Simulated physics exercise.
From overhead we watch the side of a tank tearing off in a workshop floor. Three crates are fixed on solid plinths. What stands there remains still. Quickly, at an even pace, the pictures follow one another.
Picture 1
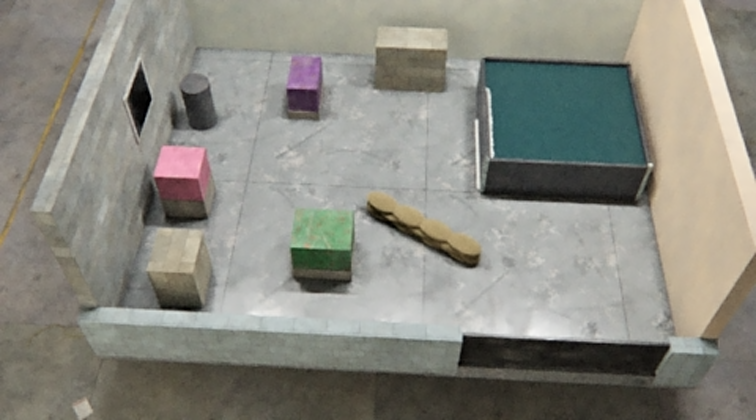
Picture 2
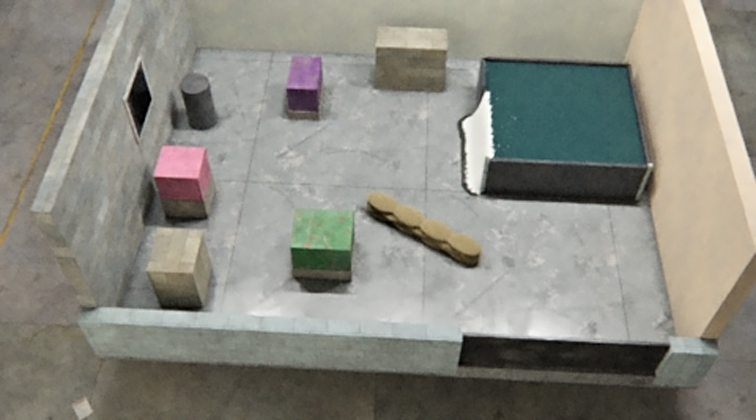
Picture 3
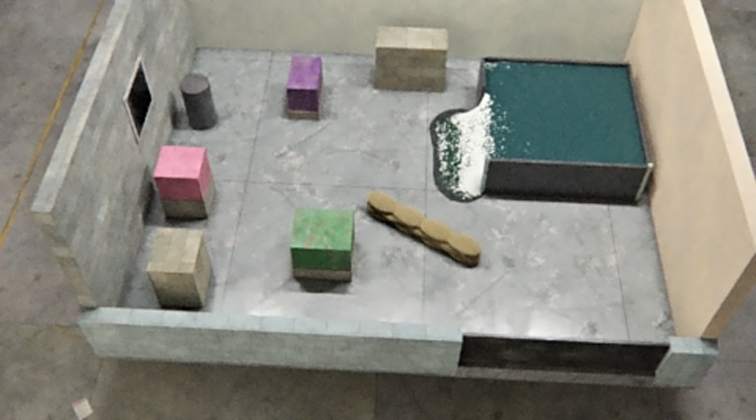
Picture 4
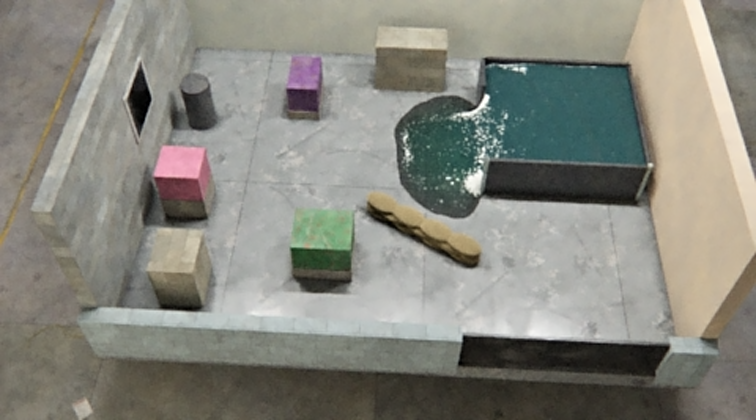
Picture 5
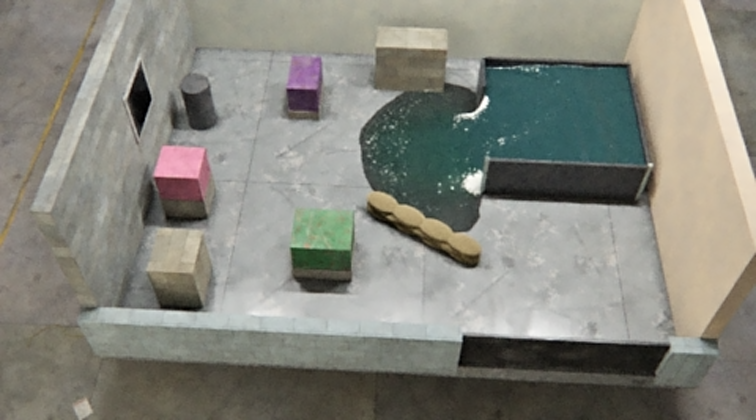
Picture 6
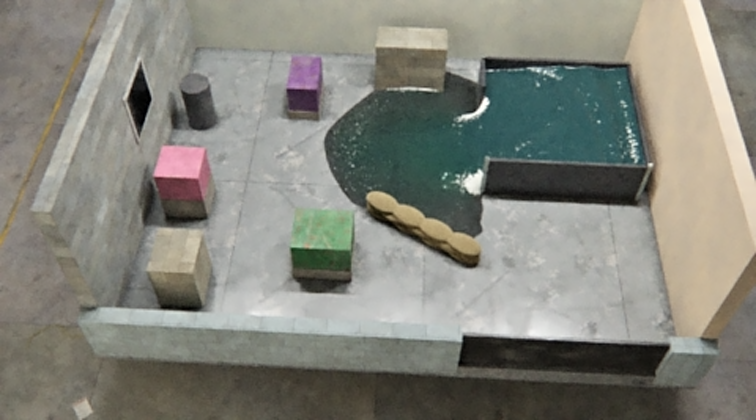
Workshop floor seen from above, with a tank's left side tearing open and dark green water spreading leftward among blocks.
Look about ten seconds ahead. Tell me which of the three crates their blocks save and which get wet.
Here is how it ends: The pink crate is spared; the purple crate gets wet; the green crate is spared.
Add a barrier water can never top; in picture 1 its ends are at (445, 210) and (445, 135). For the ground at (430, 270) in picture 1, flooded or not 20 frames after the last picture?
My call: Spared.
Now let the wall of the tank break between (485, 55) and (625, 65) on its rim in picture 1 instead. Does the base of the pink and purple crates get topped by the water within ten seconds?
Well, the pink crate is never reached, and the purple crate is never reached as well.
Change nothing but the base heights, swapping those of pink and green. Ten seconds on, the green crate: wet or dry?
Well, the green one stays untouched then.
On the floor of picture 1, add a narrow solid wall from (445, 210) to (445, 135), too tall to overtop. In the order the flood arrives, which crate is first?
Looks like the one in purple.
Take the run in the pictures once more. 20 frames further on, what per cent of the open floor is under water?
Around 65 percent.
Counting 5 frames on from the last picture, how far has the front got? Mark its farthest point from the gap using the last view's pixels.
Roughly (167, 150).
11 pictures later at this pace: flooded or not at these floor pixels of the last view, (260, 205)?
Verdict: Wet.
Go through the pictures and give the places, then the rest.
In the first picture, still water in the open tank at (561, 112).
In the second picture, water pours out at (484, 142) and has run to (469, 118).
In the third picture, water pours out at (483, 144) and has run to (445, 115).
In the fourth picture, the front is at (405, 120), out from the gap at (483, 146).
In the fifth picture, water pours out at (483, 146) and has run to (367, 131).
In the sixth picture, water pours out at (483, 146) and has run to (328, 142).
A moment on, water covers 30 % of the floor; the pink crate water round its plinth, the purple crate water round its plinth, the green crate not reached.
Next, water covers 45 % of the floor; the pink crate water round its plinth, the purple crate water round its plinth, the green crate water round its plinth.
Then, water covers 65 % of the floor; the pink crate water round its plinth, the purple crate water round its plinth, the green crate water round its plinth.
Later, water covers 90 % of the floor; the pink crate water round its plinth, the purple crate water round its plinth, the green crate water round its plinth.
In the end, water covers 100 % of the floor; the pink crate stayed above the water, the purple crate was topped, the green crate stayed above the water.
